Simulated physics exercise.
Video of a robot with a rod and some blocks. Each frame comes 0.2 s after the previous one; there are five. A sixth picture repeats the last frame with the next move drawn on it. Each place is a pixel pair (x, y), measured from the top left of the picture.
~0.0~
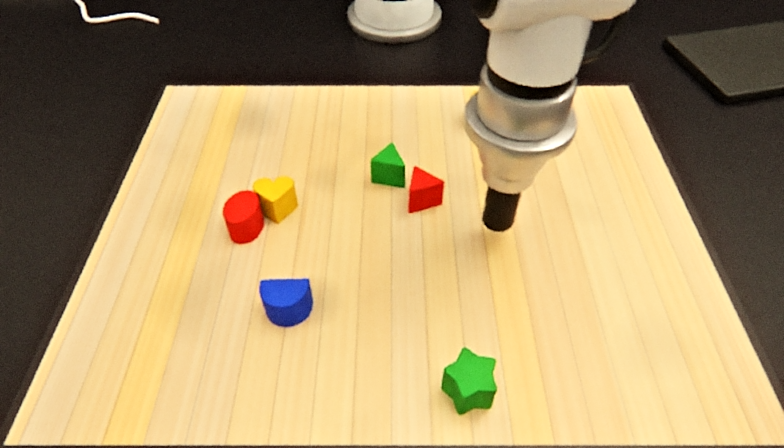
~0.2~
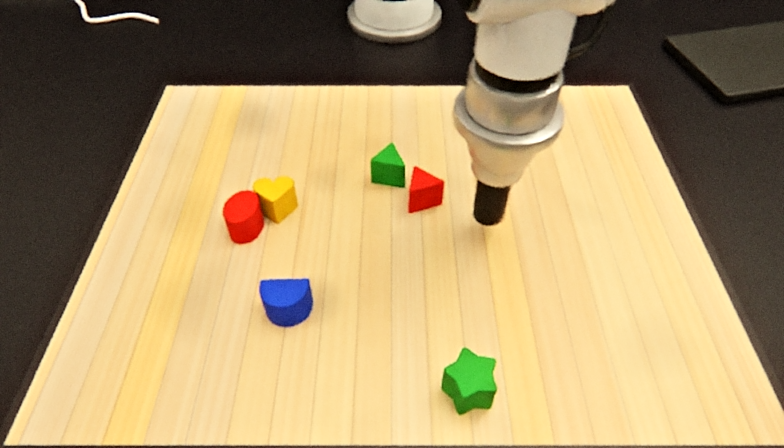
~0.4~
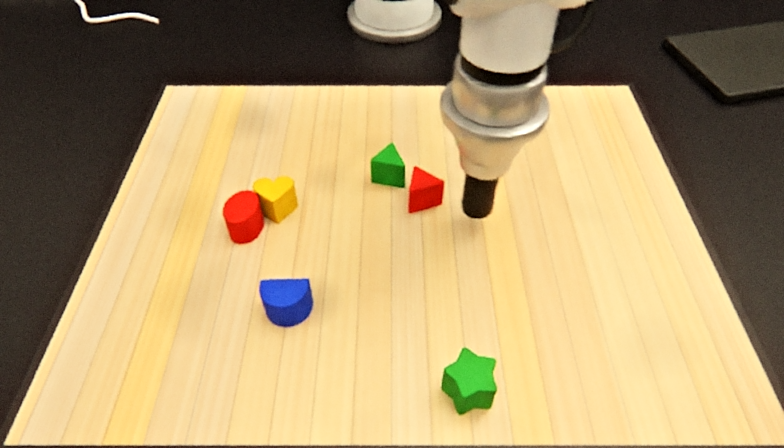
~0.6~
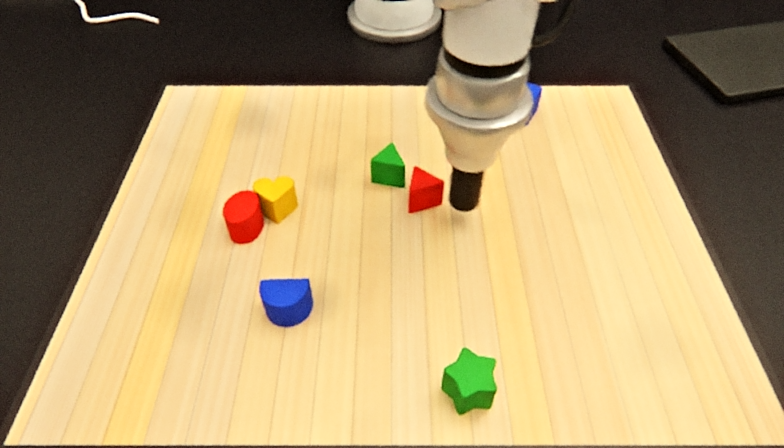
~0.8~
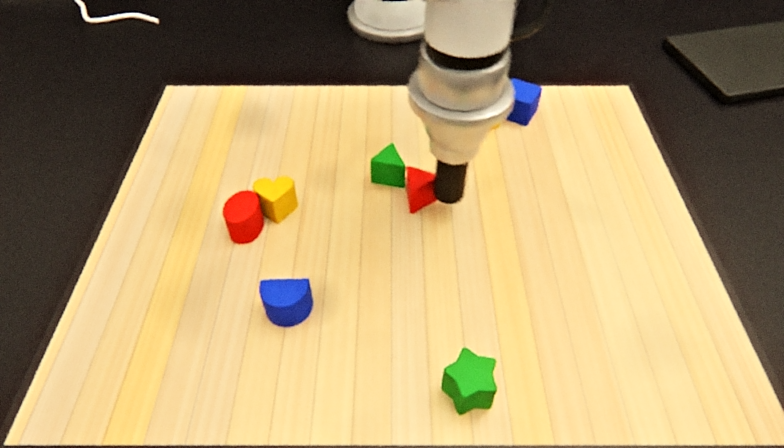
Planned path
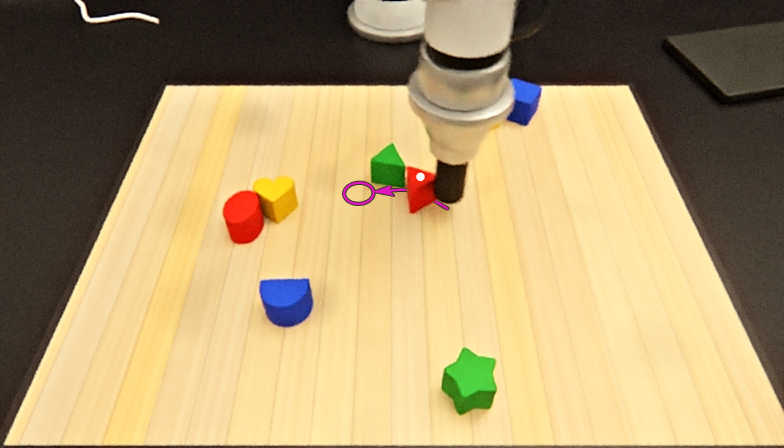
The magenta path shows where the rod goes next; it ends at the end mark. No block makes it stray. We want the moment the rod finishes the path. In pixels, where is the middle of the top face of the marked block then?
Near (330, 172).
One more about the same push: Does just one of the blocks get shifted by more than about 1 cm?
Answer: No.
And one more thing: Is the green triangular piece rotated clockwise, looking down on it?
I expect so.
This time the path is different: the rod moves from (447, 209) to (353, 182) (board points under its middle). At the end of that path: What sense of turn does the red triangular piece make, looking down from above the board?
Rotation: Counter-clockwise.
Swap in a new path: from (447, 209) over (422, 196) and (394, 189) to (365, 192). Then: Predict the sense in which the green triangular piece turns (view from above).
Short answer: Clockwise.
The line goes from (447, 209) through (421, 194) and (391, 191) to (359, 193); the dot is on the red triangular piece.
On the path given first. One third of the way, rod at (422, 179); green triangular piece at (377, 154), turned 55° clockwise; red triangular piece at (395, 168), turned 60° anticlockwise.
Two thirds of the way, rod at (390, 177); green triangular piece at (368, 153), turned 90° clockwise; red triangular piece at (362, 170), turned 45° anticlockwise.
At the end, rod at (358, 179); yellow heart unmoved; green triangular piece at (366, 152), turned 100° clockwise; red triangular piece at (330, 172), turned 50° anticlockwise.
